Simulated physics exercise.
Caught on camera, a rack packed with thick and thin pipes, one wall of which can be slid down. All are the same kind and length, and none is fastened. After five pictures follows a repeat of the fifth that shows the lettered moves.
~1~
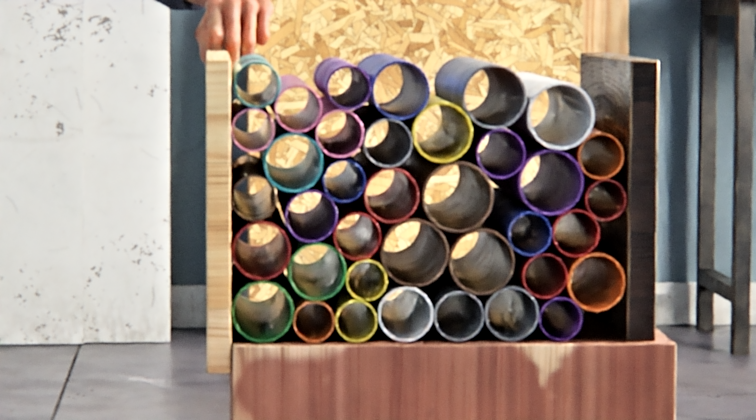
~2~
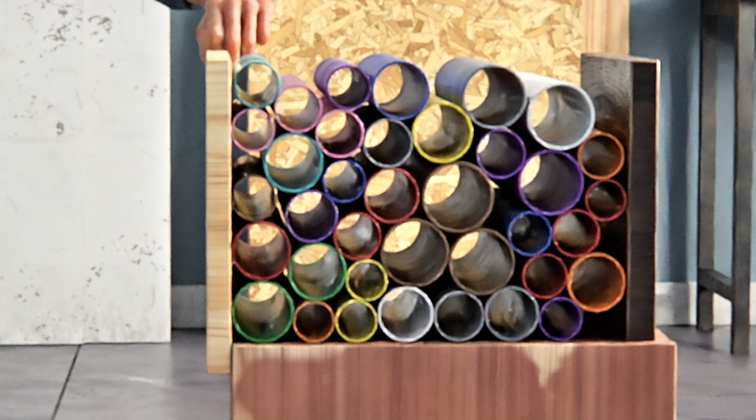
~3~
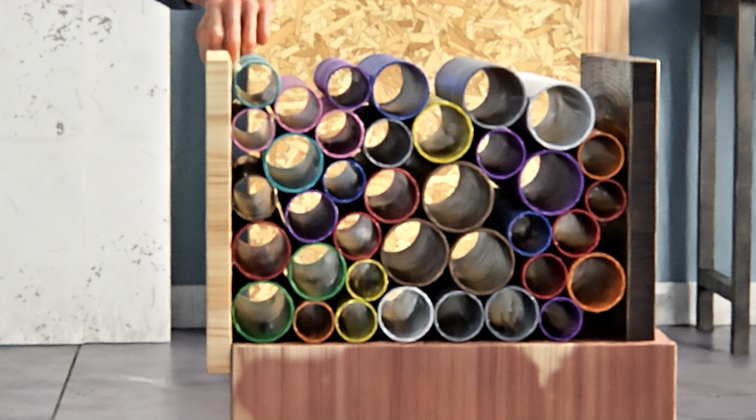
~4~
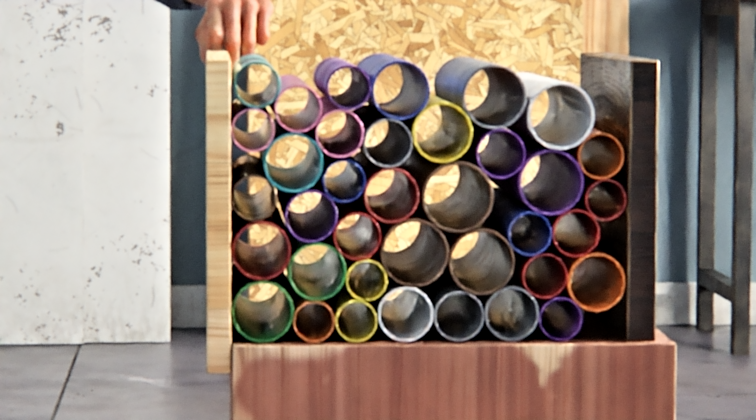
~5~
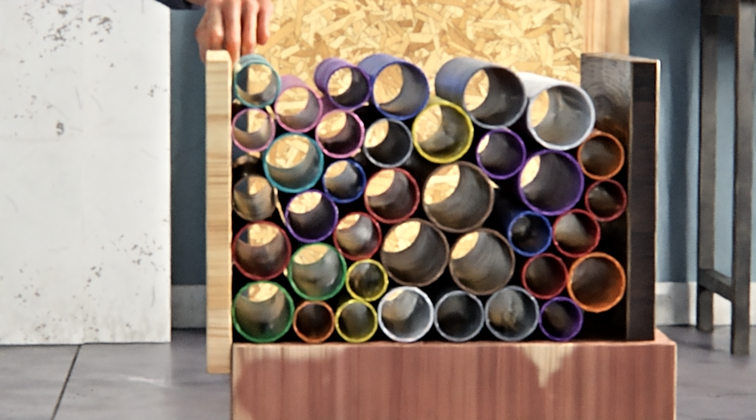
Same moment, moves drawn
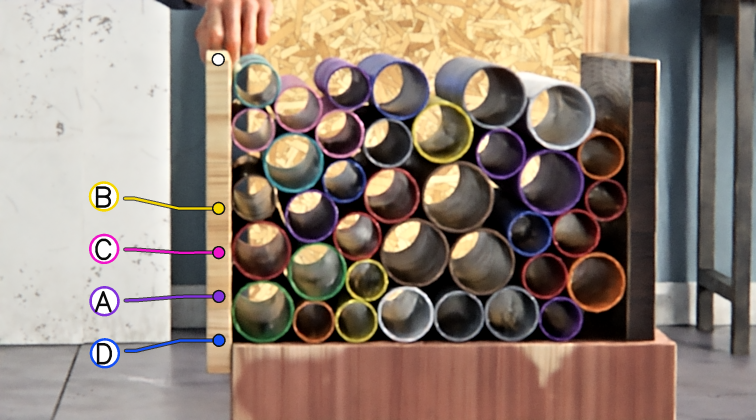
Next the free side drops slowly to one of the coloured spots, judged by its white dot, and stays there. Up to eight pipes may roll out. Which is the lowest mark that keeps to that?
Stop at C.
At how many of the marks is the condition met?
Two of them.
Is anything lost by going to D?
Yes, at D.
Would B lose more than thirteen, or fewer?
Fewer than thirteen.
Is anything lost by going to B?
Yes.
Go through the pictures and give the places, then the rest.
In the first picture, a brown pipe (254, 198); a grey pipe (388, 143); a pink pipe (253, 130).
In the second picture, a pink pipe (253, 130); a purple pipe (349, 87).
In the third picture, side board (218, 198); a green pipe (263, 312).
In the fourth picture, a grey pipe (512, 314); a brown pipe (481, 261).
In the fifth picture, a blue pipe (530, 233); a brown pipe (254, 198); a grey pipe (388, 143).
On the marked copy, A at (219, 296); B at (219, 209); C at (219, 253); D at (219, 340); the white dot at (218, 59).
With C. Early on, top of the board (230, 151).
Further on, top of the board (230, 250).
At the end, top of the board (230, 251), seven out over the board.
As for the rest, A more than eight out over the board; B two out over the board; D more than eight out over the board.
